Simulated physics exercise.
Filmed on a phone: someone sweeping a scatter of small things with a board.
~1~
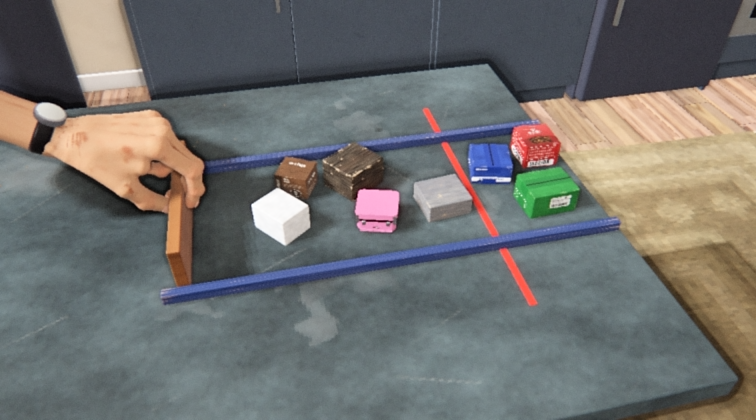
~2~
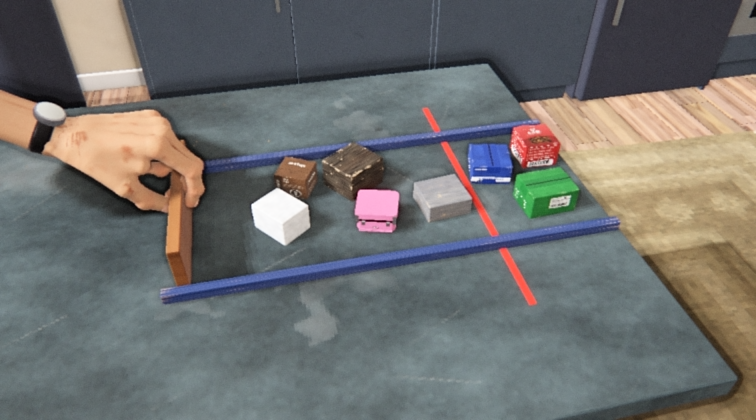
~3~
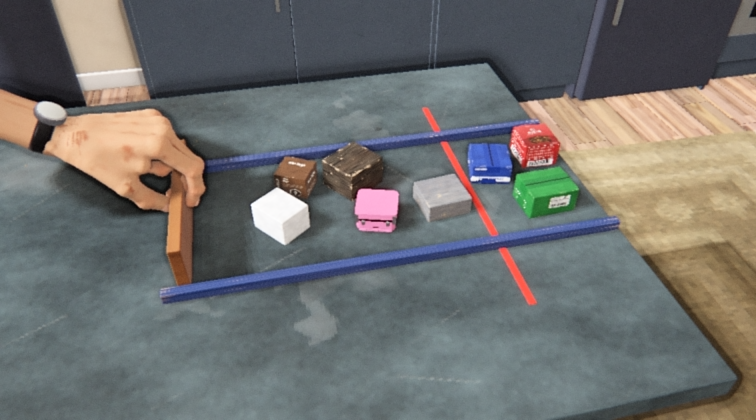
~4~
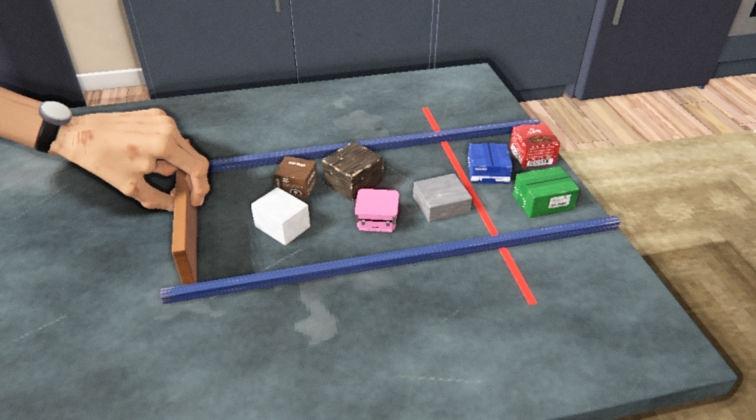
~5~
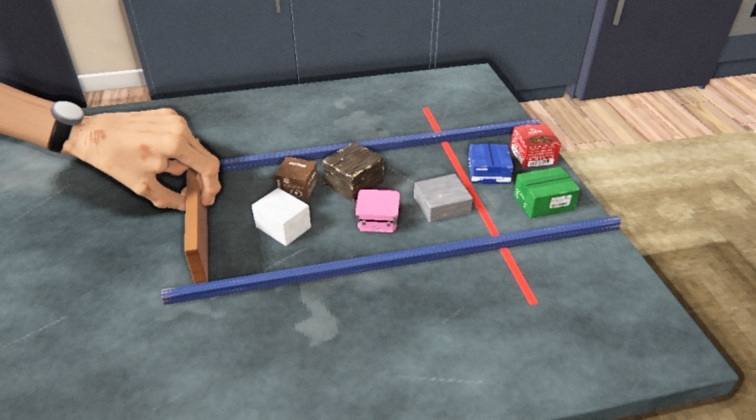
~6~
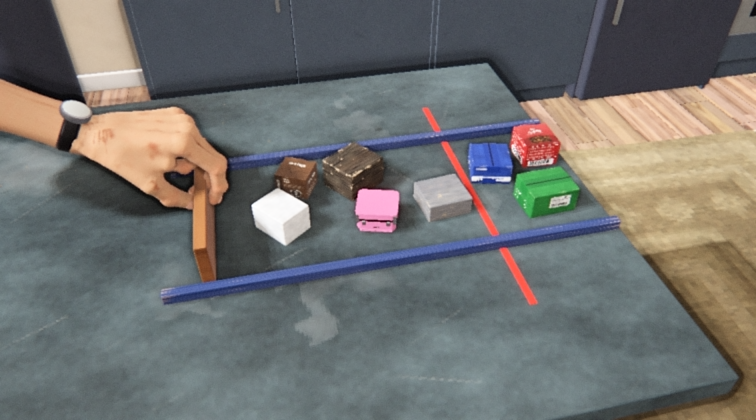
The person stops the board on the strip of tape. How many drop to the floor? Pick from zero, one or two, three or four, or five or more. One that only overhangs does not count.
The number that fall off is one or two.
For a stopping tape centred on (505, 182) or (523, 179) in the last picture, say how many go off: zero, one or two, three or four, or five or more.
For each place: 3 or 4; three or four.
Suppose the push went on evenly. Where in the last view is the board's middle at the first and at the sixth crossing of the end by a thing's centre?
Its middle is around (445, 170) and later (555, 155).
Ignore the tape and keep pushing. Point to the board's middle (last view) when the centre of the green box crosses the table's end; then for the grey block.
Its middle is around (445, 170) and around (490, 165).
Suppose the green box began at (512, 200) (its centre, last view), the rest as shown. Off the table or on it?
It goes over.
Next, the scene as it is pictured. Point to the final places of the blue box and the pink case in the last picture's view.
First (524, 159), then (527, 187).
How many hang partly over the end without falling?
1 of them.
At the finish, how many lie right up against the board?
That makes 3.
Early on, none off yet; red box at rest near (535, 145); green box at rest near (546, 192); blue box at rest near (490, 163).
A while later, none off yet; red box at rest near (535, 145); green box travelled about its own width near (580, 188); blue box moving near (498, 161).
Finally, the number that fall off is one or two; lost, green box.
